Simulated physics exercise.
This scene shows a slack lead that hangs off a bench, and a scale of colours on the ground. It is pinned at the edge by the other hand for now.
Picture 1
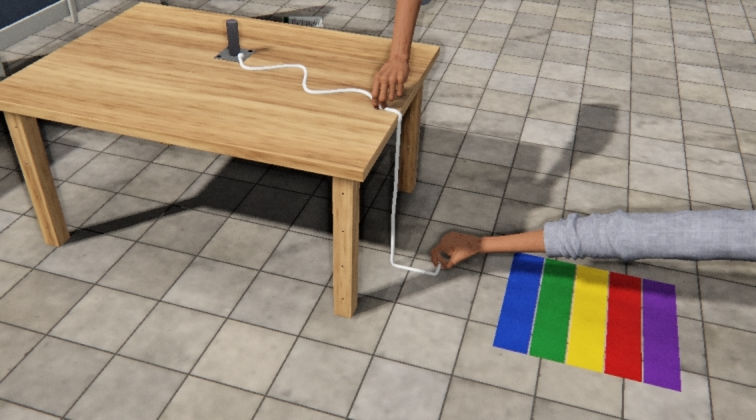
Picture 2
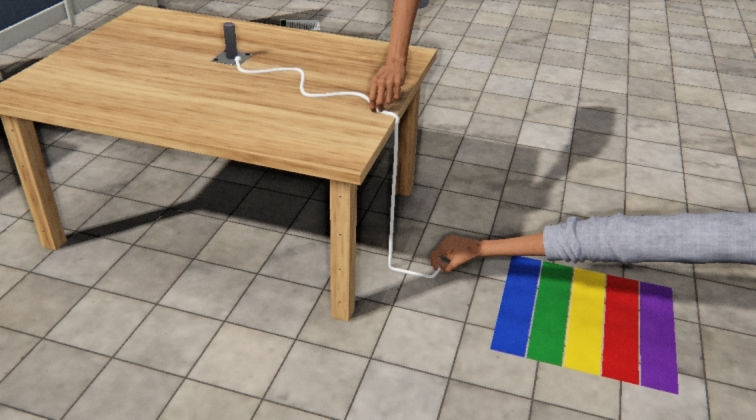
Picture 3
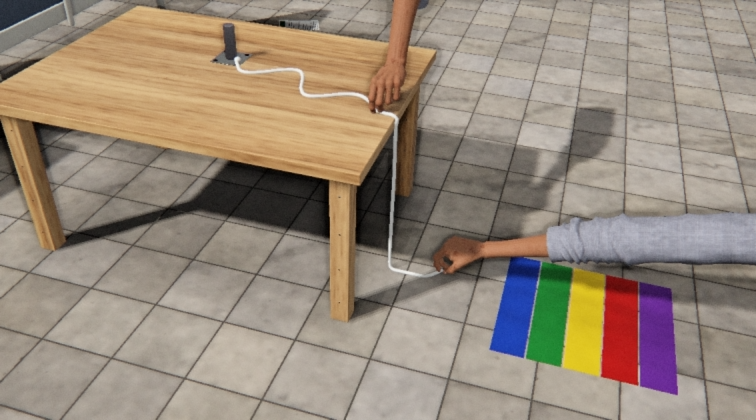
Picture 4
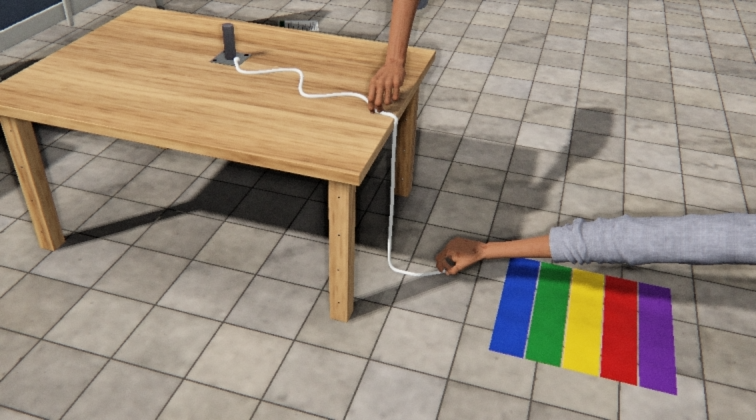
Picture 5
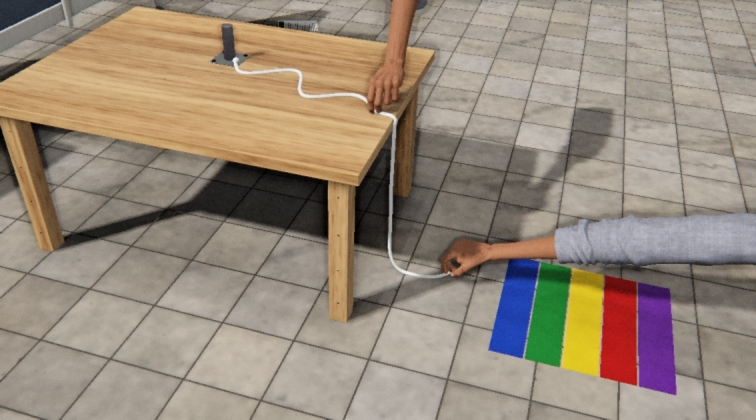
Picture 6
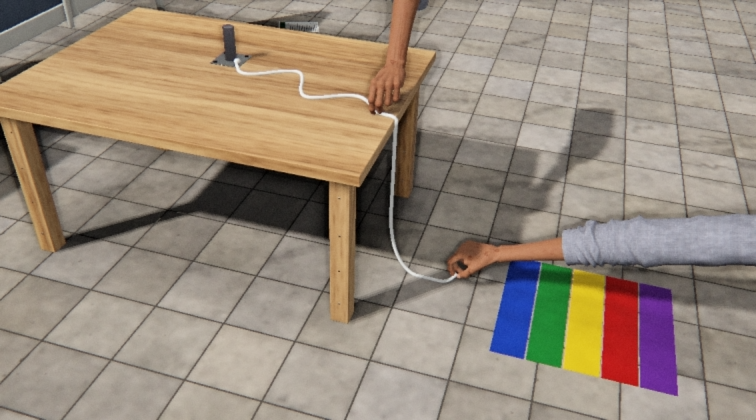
A hand slowly draws the white cord's low end slightly right, near coloured floor stripes.
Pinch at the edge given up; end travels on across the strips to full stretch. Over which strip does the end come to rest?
Over the red strip.
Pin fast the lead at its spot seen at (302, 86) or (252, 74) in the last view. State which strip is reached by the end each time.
With the first choice you'd get yellow, with the second red.
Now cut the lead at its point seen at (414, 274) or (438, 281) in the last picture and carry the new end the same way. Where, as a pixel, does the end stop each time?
Roughly at (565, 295) the first time and at (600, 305) the second.
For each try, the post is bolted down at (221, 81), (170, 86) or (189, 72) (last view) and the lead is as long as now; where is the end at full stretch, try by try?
Per try, approx.: (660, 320); (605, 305); (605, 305).
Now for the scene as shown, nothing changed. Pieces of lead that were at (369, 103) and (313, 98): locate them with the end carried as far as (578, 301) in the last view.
Approx. (406, 133); approx. (365, 99).
Soon after, end near (577, 301); over yellow.
After that, end near (613, 309); over red.
At the stop, end near (634, 313); over red. It halts on the red strip.
